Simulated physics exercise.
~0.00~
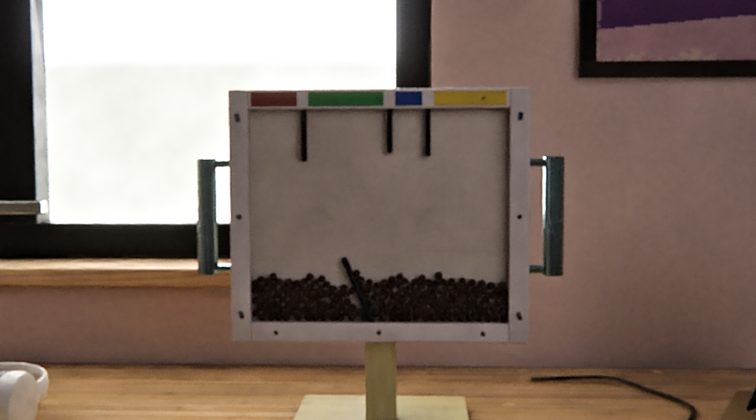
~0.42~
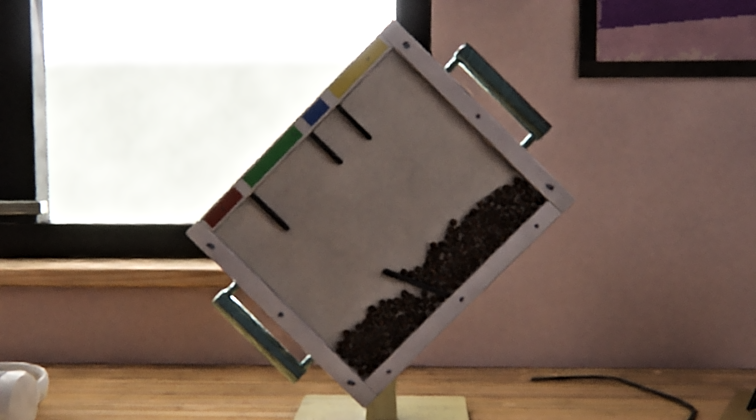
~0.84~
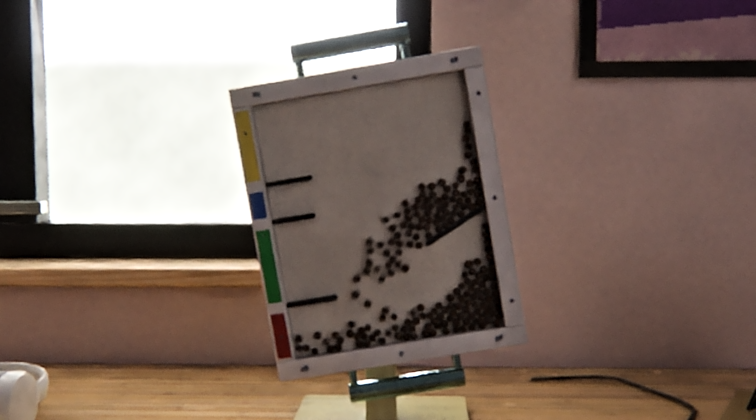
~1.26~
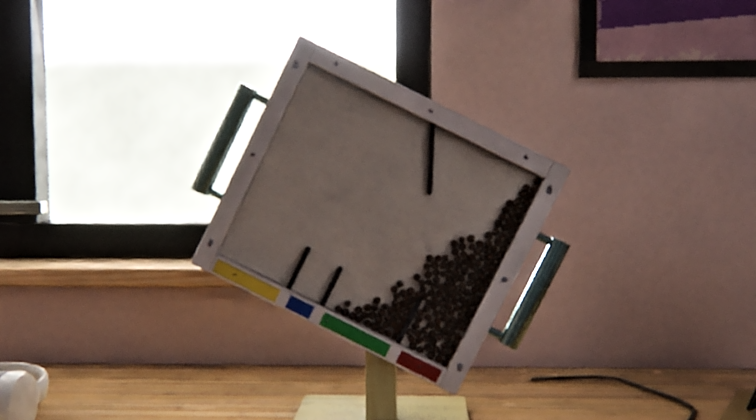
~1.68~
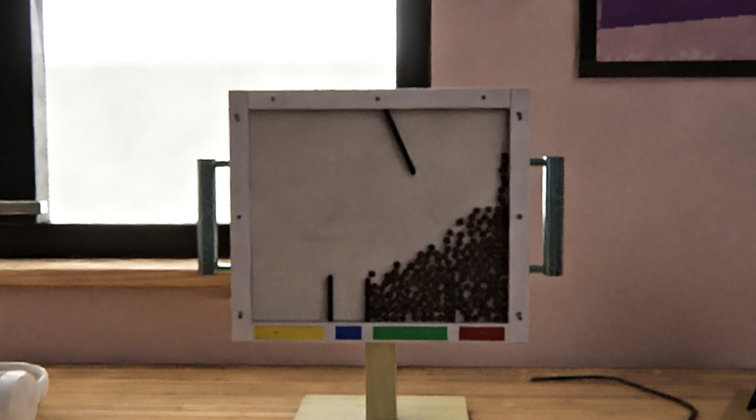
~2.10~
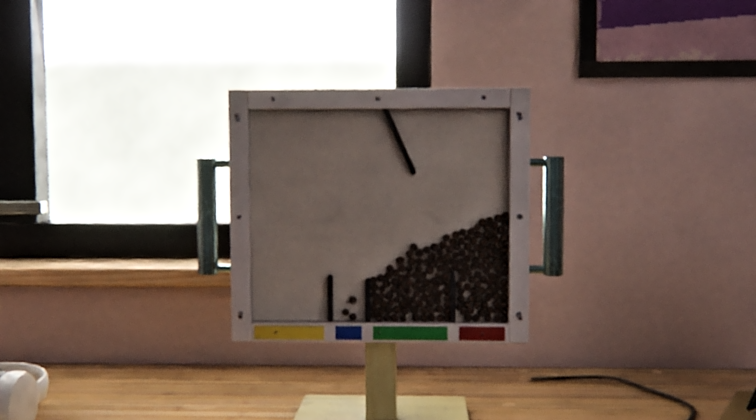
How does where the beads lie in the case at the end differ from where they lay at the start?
At the start they lay in a low, fairly even layer across the whole bottom of the case. At the end they were heaped toward the right, rising higher against that side, with the left pocket empty.
